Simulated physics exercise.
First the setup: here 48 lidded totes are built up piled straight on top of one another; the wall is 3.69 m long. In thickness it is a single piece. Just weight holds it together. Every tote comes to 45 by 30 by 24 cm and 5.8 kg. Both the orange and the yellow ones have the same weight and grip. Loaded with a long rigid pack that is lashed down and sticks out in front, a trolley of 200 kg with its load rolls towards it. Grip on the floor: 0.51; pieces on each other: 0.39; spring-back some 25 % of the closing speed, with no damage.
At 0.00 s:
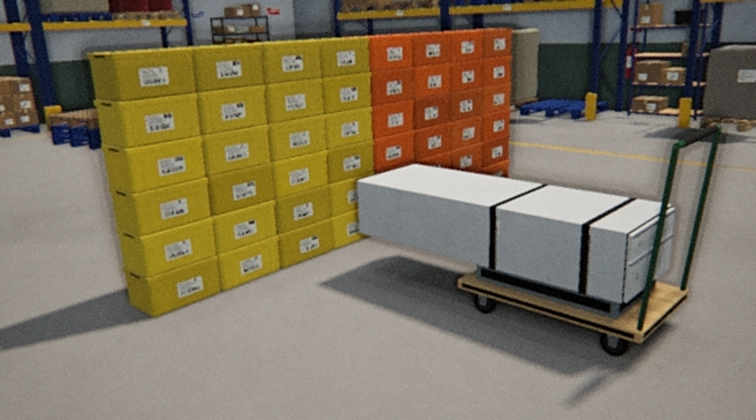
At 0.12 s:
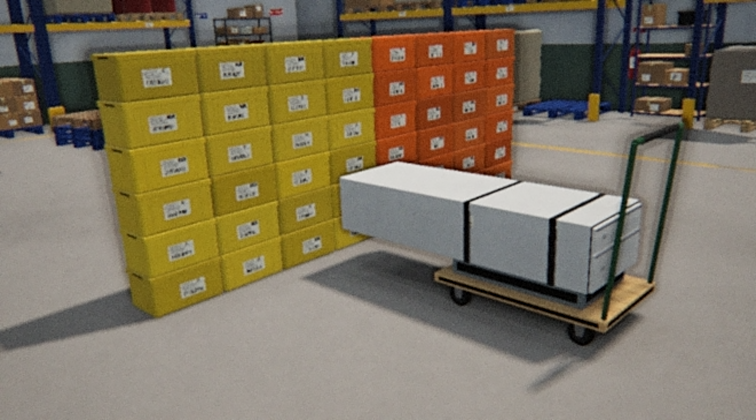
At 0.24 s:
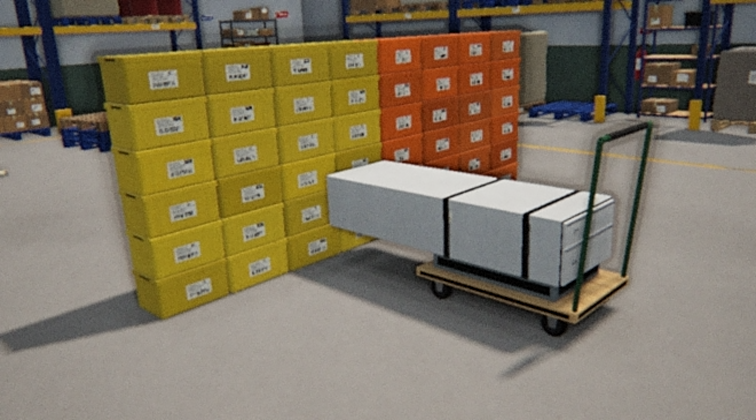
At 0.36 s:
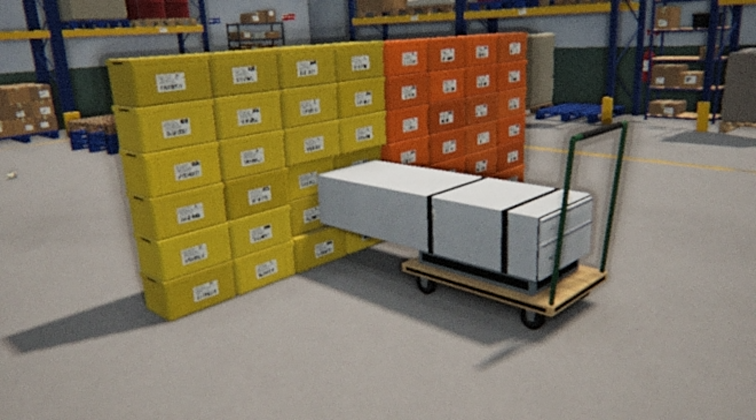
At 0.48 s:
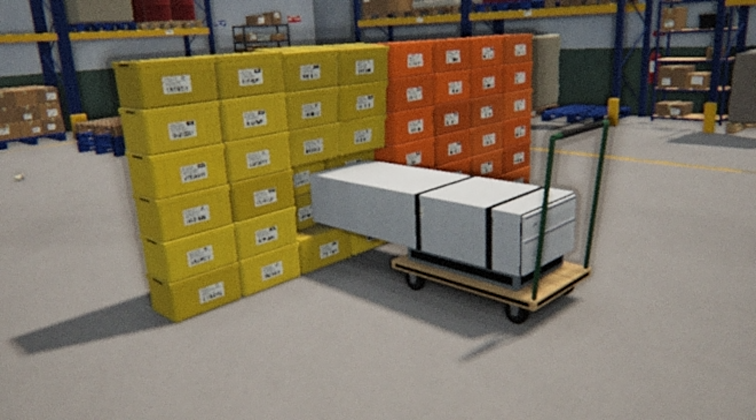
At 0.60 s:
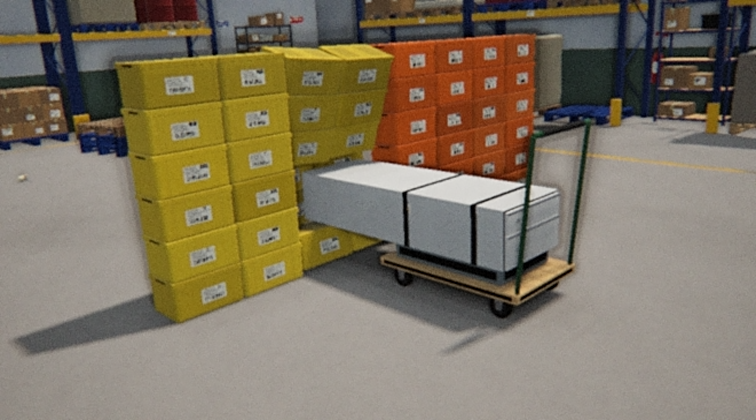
At first, a trolley carrying a long, pale, strapped load rolls left toward a wall of stacked yellow and orange totes, which stands undisturbed. The load's front end then pushes in among the yellow totes, and the ones above it shift and lean while the outer left columns stay upright.
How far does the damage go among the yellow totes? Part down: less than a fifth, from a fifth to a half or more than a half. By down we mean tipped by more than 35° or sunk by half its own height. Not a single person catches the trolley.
Down: A fifth up to a half of them.
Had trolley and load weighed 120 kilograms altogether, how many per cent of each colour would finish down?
Orange 0, yellow 40 %.
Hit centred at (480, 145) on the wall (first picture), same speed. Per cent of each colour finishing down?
That would leave orange at 40 % and yellow at 0 %.
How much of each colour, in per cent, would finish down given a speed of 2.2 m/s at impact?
The orange would finish 0 in a hundred down, the yellow 40 in a hundred.
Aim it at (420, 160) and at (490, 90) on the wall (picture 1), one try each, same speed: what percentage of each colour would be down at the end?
For orange it's 40 then 30 per cent, for yellow 0 then 0 per cent.
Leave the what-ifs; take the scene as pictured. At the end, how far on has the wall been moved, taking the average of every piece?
On average the pieces shift about 10 cm.
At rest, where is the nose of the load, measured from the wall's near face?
90 cm past it.
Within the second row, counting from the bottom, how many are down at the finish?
2 of them.
After 0.68 s, load 38 cm past the wall's line, still rolling; none of the 24 yellow totes down (0 of 48 in all colours); top yellow tote leaning 24°.
After 0.86 s, load 54 cm past the wall's line, still rolling; 8 of the 24 yellow totes down (8 of 48 in all colours); top yellow tote leaning 33°, 21 cm lower.
After 1.10 s, load 72 cm past the wall's line, still rolling; 10 of the 24 yellow totes down (10 of 48 in all colours); top yellow tote leaning 71°, 51 cm lower.
After 1.44 s, load 89 cm past the wall's line, still rolling; 10 of the 24 yellow totes down (10 of 48 in all colours); top yellow tote on its side.
At rest (2.7 s), load 91 cm past the wall's line, stopped; 10 of the 24 yellow totes down (10 of 48 in all colours); top yellow tote on its side; top orange tote unmoved. That is 42 per cent. As the last picture would show them, middles, top yellow tote near (319, 158), top orange tote near (441, 56).
